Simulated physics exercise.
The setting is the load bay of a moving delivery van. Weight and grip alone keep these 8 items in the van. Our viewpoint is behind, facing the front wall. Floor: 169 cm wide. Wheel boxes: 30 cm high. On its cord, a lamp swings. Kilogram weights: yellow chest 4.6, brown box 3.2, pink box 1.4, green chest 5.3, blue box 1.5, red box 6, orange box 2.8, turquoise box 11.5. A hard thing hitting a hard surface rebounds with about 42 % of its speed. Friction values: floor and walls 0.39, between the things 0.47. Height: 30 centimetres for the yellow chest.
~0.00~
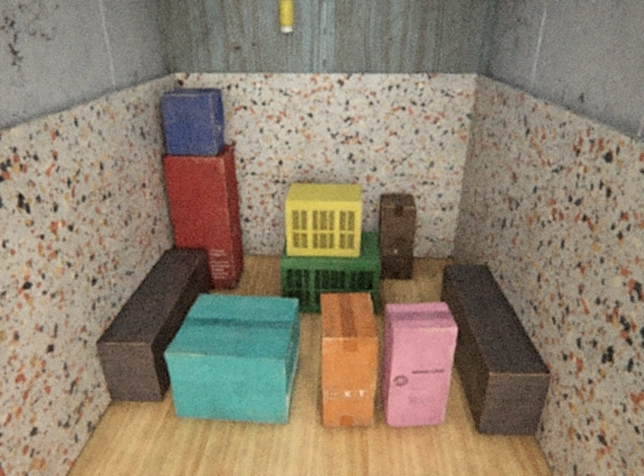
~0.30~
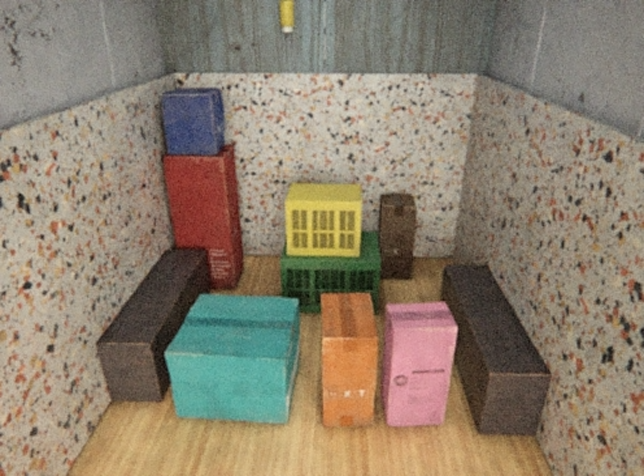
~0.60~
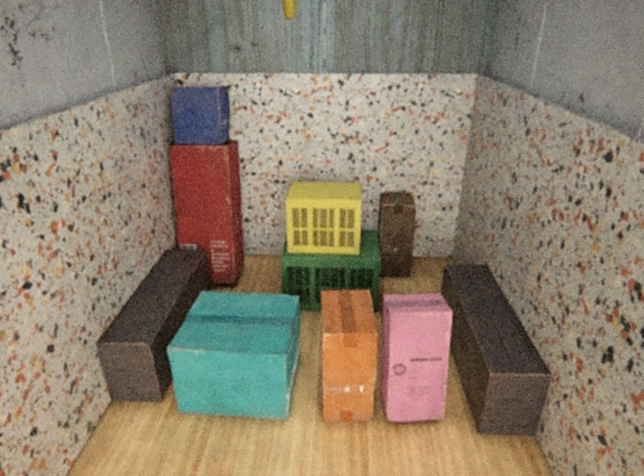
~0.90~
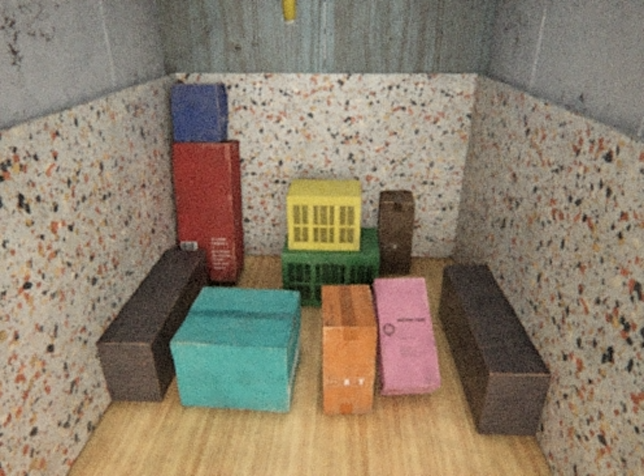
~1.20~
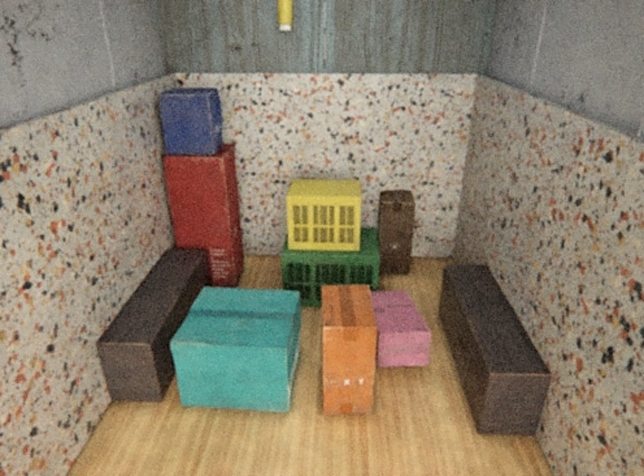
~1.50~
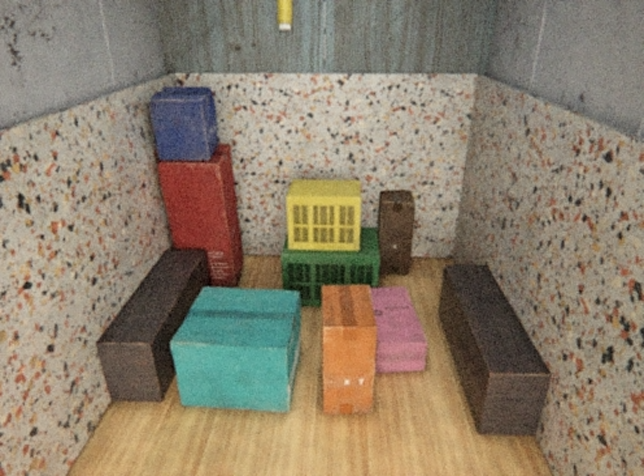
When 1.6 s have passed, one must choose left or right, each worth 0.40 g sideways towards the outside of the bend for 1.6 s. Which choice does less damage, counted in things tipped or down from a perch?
The right bend saves more cargo.
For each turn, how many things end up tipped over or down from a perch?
A left turn gives 3, a right turn gives 1.
Turning left. By 2.30 s, push 0.40 g right; yellow chest 7 cm from its spot near (328, 214); brown box 6 cm from its spot near (397, 232); pink box on its side.
By 2.80 s, push 0.40 g right; yellow chest 18 cm from its spot near (357, 215); brown box 8 cm from its spot near (403, 232); pink box on its side.
By 3.00 s, push 0.32 g right; blue box now down from a perch; yellow chest 35 cm from its spot near (391, 216); brown box 10 cm from its spot near (407, 232).
When it is over (3.8 s), down from a perch, blue box; lying over in the van, pink box and red box; not toppled but over 15 cm from the start, yellow chest and green chest; the other 3 within 15 cm of the start. End places, in pixels of the last picture, yellow chest near (418, 219), brown box near (408, 233).
Turning right instead, pink box tipped over or down from a perch, 1 of 8 in all.
